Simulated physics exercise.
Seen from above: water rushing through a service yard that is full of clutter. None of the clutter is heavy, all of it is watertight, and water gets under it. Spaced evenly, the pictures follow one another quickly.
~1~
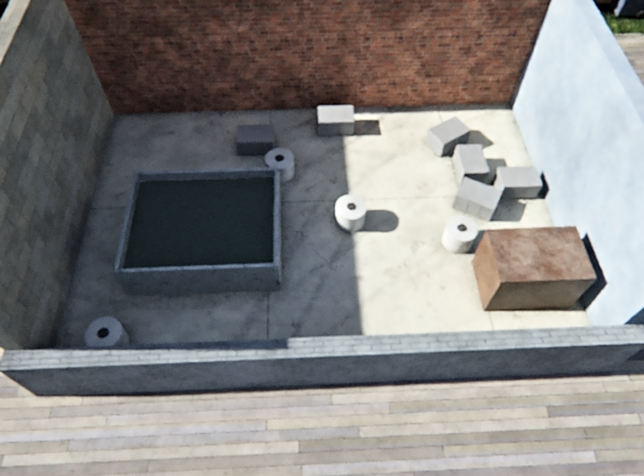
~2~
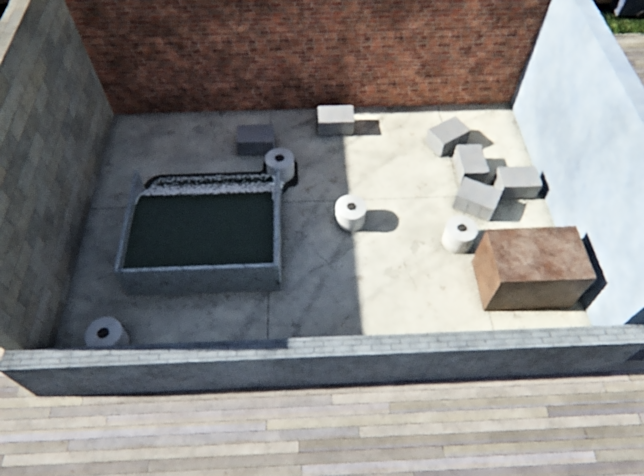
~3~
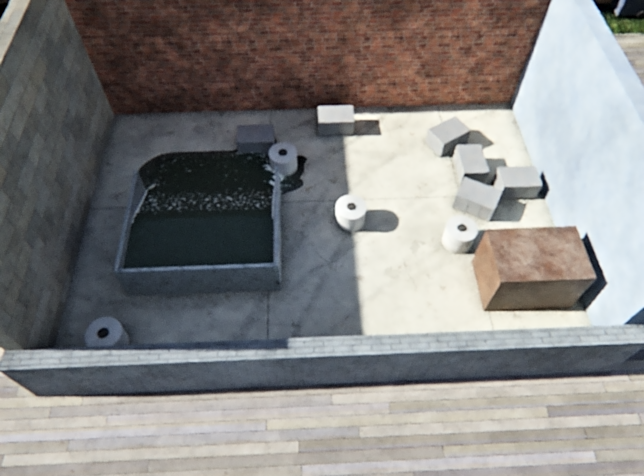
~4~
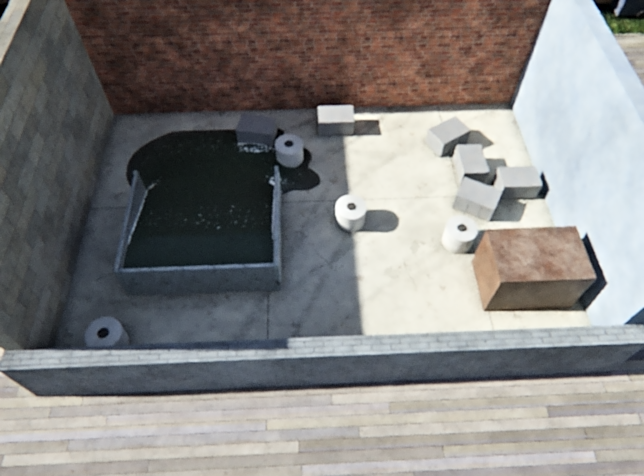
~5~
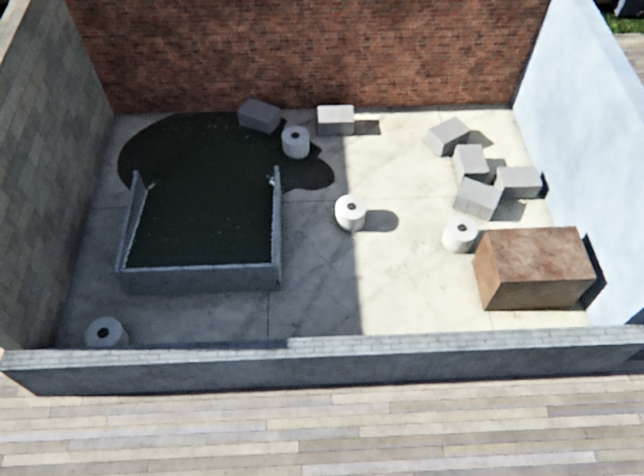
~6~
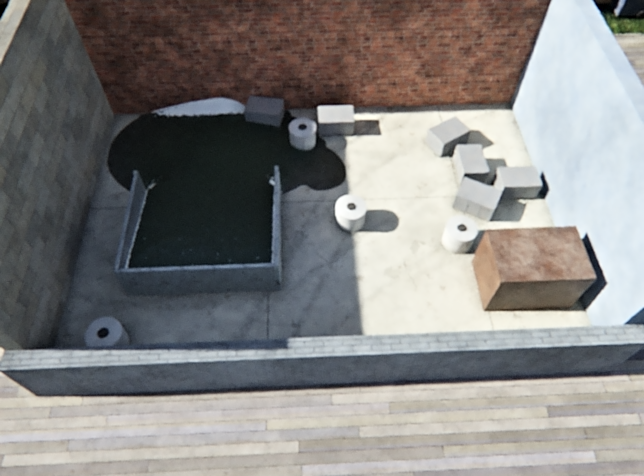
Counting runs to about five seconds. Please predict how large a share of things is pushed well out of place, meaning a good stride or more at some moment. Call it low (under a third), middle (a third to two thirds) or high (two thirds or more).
High.
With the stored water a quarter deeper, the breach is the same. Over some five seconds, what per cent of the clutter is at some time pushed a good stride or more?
Roughly 80 per cent of them.
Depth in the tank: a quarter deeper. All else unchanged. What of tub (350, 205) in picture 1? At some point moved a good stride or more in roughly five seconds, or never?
As for that object: Didn't get there.
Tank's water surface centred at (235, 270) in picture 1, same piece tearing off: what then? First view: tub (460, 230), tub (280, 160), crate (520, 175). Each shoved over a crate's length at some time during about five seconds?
Not far, Far enough, Far enough.
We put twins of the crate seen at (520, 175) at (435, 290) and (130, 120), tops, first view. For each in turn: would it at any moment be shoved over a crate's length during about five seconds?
Result by item: Stays where it is / gets dislodged.
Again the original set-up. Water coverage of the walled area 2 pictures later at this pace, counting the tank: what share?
Around 30 percent.
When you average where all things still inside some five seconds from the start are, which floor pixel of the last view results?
I'd put it around pixel (457, 208).
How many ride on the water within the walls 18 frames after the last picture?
Result - 5.
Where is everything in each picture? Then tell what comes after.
The first frame shows a tub at (280, 158), on the bottom; a crate at (255, 133), on the bottom; 0 of 10 have shifted.
The second frame shows a tub at (280, 158), on the bottom; a crate at (255, 133), on the bottom; 0 of 10 have shifted.
The third frame shows a tub at (283, 153) rests on the ground, close to its start; a crate at (255, 133), on the bottom; 1 of 10 have shifted.
The fourth frame shows a tub at (289, 144), on the bottom, a stride from its start; a crate at (256, 124) rests on the ground, close to its start; 2 of 10 have shifted.
The fifth frame shows a tub at (295, 136), on the bottom, a stride from its start; a crate at (259, 110) rests on the ground, a stride from its start; 2 of 10 have shifted.
The sixth frame shows a tub at (303, 127) rests on the ground, a stride from its start; a crate at (264, 105) rests on the ground, a stride from its start; 2 of 10 have shifted.
A moment on, 2 of 10 are well off their spots; 1 afloat.
Next, 3 of 10 are well off their spots; 3 afloat.
Later, 4 of 10 are well off their spots; 5 afloat.
In the end, 8 of 10 are well off their spots, and 8 have been at some point; 7 afloat.
